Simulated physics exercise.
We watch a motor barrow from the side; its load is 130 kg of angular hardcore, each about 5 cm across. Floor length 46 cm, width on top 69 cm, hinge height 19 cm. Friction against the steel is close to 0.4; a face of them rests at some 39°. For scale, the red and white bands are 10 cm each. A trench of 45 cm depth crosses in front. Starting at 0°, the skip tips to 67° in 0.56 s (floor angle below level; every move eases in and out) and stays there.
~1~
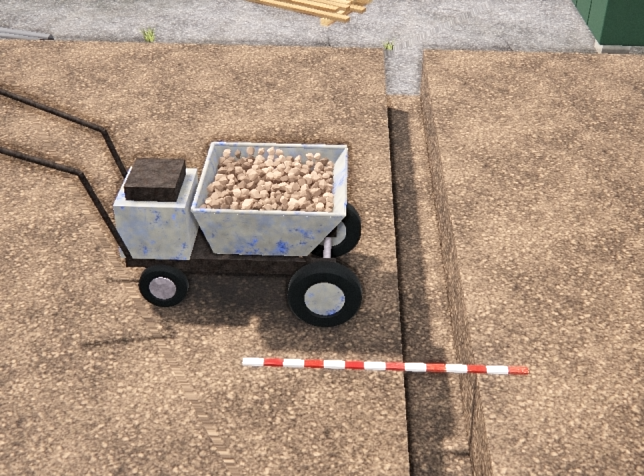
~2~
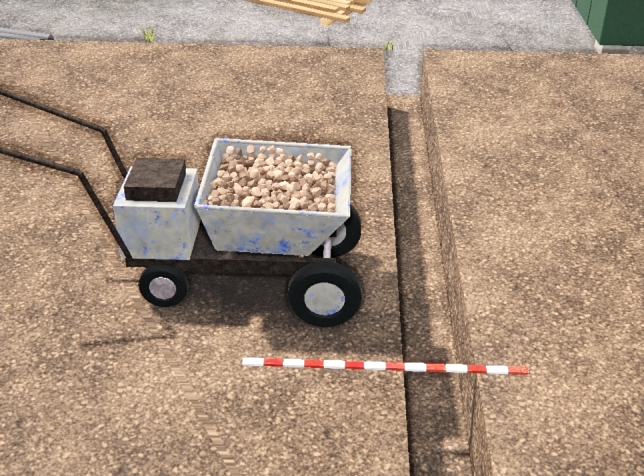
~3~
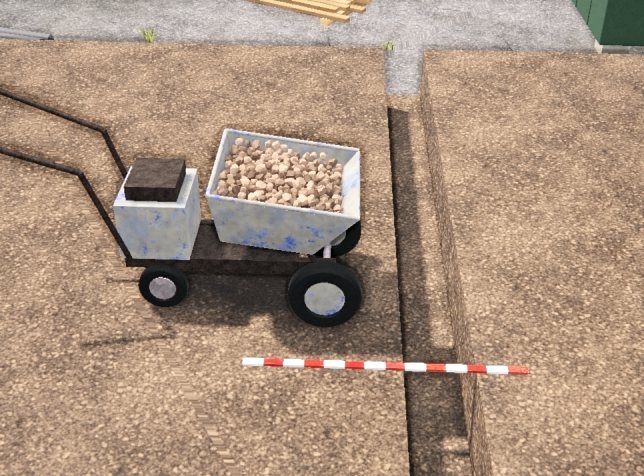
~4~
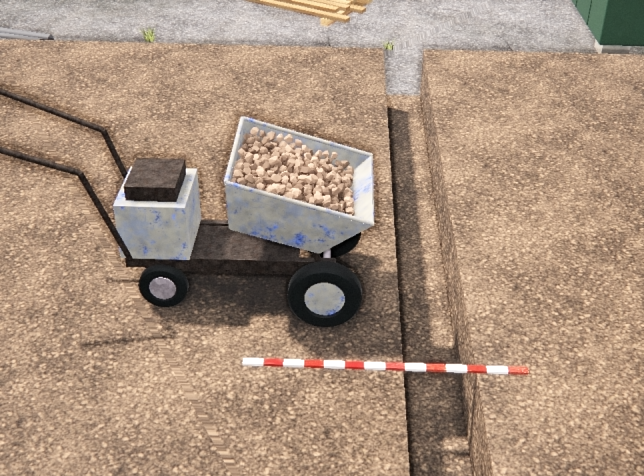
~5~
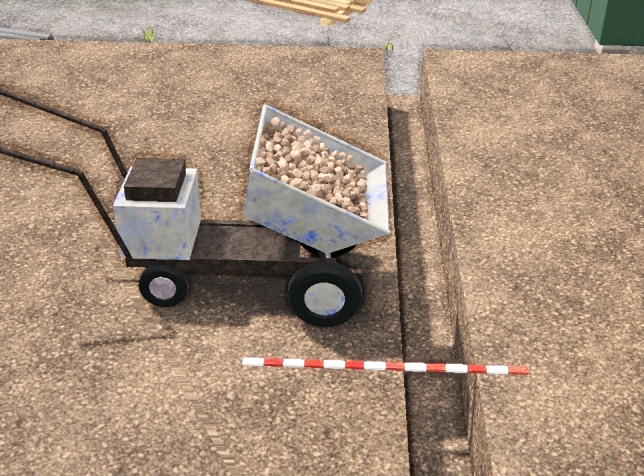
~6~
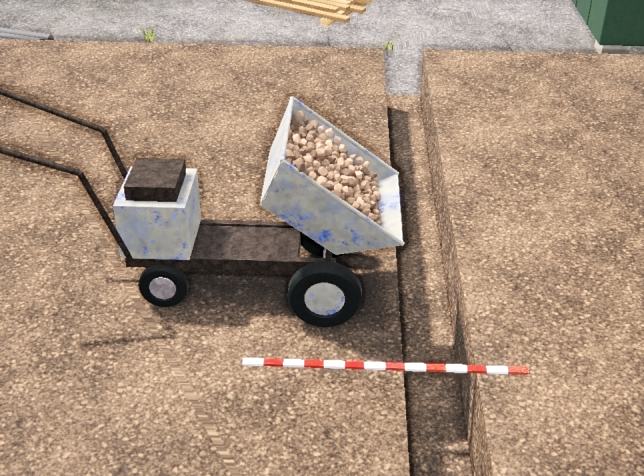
A pale, blue-flecked skip full of brown stones tilted steeply forward to the right on a small wheeled barrow, its back end rising while the barrow stood still beside a narrow trench.
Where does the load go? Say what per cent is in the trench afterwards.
Some 35 per cent of it.
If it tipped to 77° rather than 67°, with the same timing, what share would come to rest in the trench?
In that case some 45 per cent.
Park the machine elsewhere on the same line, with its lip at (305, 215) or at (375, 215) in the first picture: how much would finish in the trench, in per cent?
About 65 and 15 per cent.
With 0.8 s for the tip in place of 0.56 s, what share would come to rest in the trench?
It would be near 40 per cent.
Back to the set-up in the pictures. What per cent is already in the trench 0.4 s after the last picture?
About 15 per cent by then.
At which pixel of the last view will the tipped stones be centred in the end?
Around (470, 291).
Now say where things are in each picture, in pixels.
In the first picture, the skip is at 0°, its lip at (345, 215); the top of the load is at (257, 166).
In the second picture, lip at (349, 216), floor tilted 2°, highest stones at (255, 164).
In the third picture, the skip is at 8°, its lip at (359, 219); the top of the load is at (248, 162).
In the fourth picture, lip at (374, 224), floor tilted 16°, highest stones at (253, 149).
In the fifth picture, the skip is at 26°, its lip at (389, 233); the top of the load is at (271, 138).
In the sixth picture, lip at (403, 244), floor tilted 37°, highest stones at (295, 129).
Then, 0.1 s after the last picture the floor is at 57°, 100 % in the skip; the foremost stones are at (407, 235).
Then, 0.4 s after the last picture the floor is at 67°, 79 % in the skip, 17 % in the trench, 3 % past the trench; the foremost stones are at (482, 294).
Then, 0.7 s after the last picture the floor is at 67°, 37 % in the skip, 25 % in the trench, 38 % past the trench; the foremost stones are at (605, 295).
Then, 2.7 s after the last picture the floor is at 67°, 28 % in the skip, 35 % in the trench, 37 % past the trench; the foremost stones are past the picture's edge.
